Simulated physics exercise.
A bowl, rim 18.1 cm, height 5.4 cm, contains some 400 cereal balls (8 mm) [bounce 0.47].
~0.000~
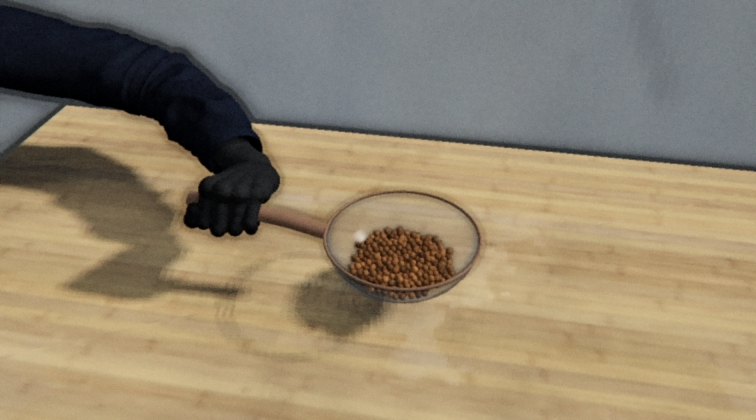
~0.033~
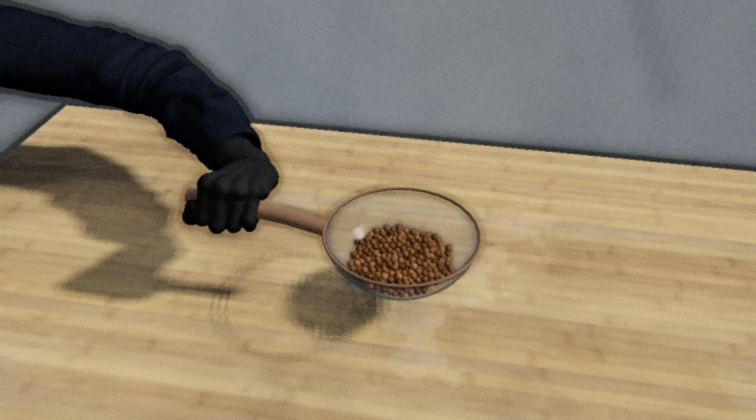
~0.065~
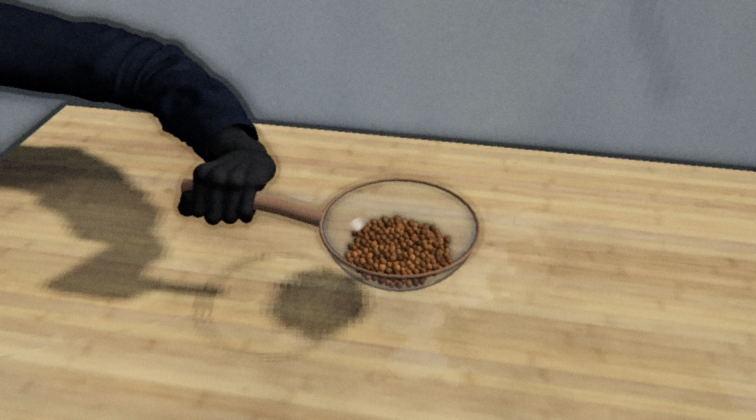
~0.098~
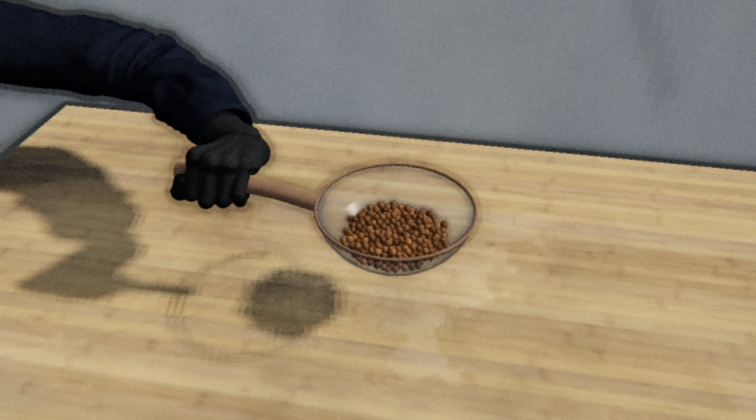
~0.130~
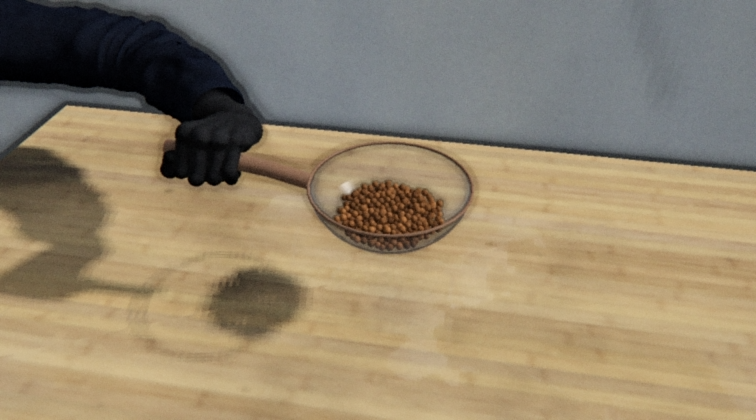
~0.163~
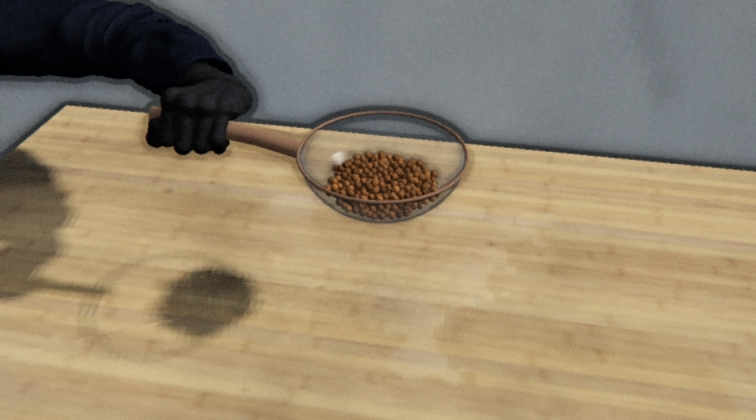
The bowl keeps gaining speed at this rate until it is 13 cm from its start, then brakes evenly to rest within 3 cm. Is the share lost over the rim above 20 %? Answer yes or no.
Share that leaves it, set against 20 %: Yes.
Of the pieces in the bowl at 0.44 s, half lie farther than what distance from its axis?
Some 6.5 cm.
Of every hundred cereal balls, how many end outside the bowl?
About 35 per cent.
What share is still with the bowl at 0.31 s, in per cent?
About 95 per cent.
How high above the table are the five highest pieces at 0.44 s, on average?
About 27 cm.
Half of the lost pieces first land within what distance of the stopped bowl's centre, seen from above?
Roughly 16 cm.
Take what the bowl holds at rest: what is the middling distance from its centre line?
About 4.0 cm.
Then, at 0.31 s, bowl 95 %; middle of the pieces not yet landed near (337, 77).
Then, at 0.44 s, bowl 65 %, in the air 35 %; middle of the pieces not yet landed near (305, 124).
Then, at 0.55 s, bowl 65 %, fallen left of where it stops 5 %, in the air 30 %; middle of the pieces not yet landed near (313, 179).
After 0.66 s, bowl 65 %, fallen left of where it stops 35 %; middle of the pieces not yet landed near (357, 152).
By 1.0 s all is still; bowl 65 %, fallen left of where it stops 35 %.
